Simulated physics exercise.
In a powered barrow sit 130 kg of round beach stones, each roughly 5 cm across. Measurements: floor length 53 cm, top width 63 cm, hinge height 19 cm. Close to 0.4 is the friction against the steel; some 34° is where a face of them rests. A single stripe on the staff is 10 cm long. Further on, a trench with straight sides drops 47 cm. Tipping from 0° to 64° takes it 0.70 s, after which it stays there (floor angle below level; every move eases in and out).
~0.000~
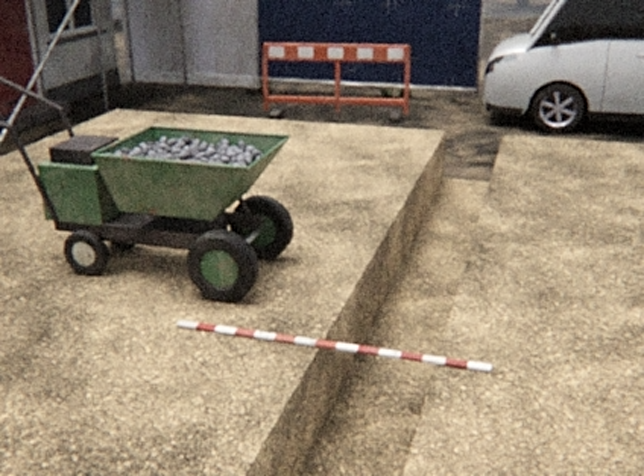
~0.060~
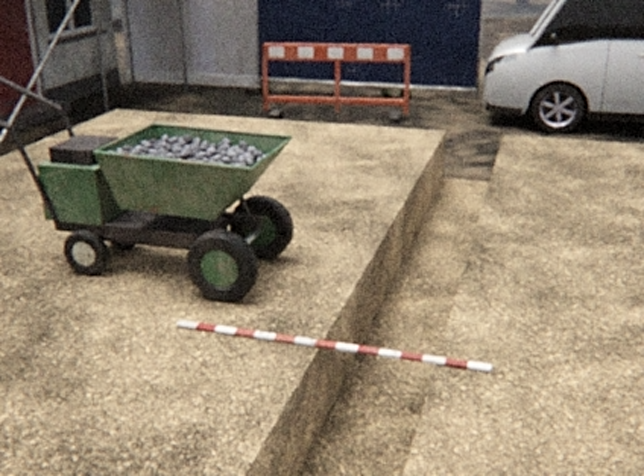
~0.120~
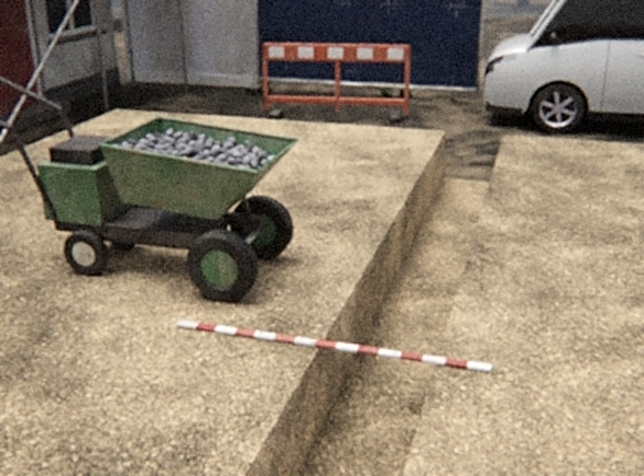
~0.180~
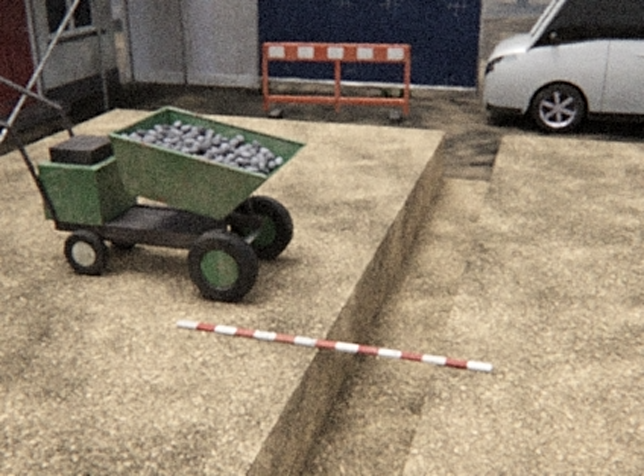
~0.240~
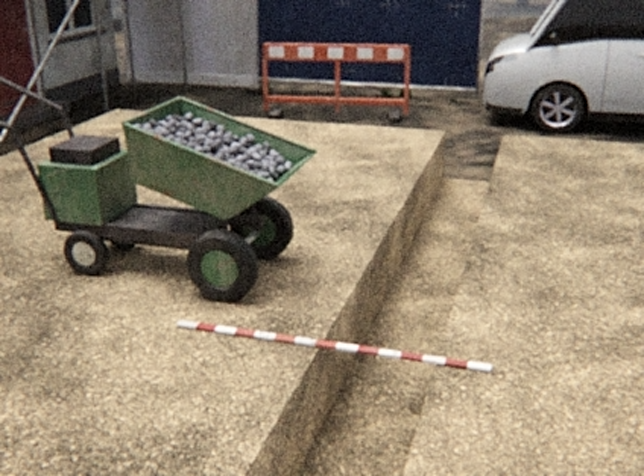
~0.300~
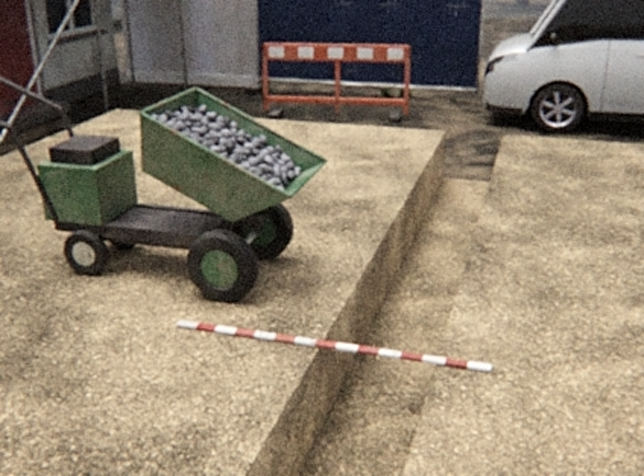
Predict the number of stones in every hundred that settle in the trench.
Close to 99 in a hundred.
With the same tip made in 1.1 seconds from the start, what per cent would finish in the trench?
It would be near 100 per cent.
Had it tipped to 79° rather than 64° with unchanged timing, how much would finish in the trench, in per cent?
Then about 100 per cent.
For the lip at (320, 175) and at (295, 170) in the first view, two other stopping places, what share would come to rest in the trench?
About 50 and 75 per cent.
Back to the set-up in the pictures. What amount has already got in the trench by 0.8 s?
By then, around 20 percent.
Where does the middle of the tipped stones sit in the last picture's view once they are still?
The resting stones are centred at roughly (401, 365).
After 0.5 s the floor is at 54°; 100 % in the tray; the foremost stones are at (318, 224).
After 0.8 s the floor is at 64°; 79 % in the tray, 1 % short of the trench, 20 % in the trench; the foremost stones are at (400, 277).
After 1.1 s the floor is at 64°; 32 % in the tray, 1 % short of the trench, 67 % in the trench, 1 % past the trench; the foremost stones are at (491, 315).
After 3.1 s the floor is at 64°; 0 % in the tray, 99 % in the trench, 1 % past the trench; the foremost stones are at (577, 358).
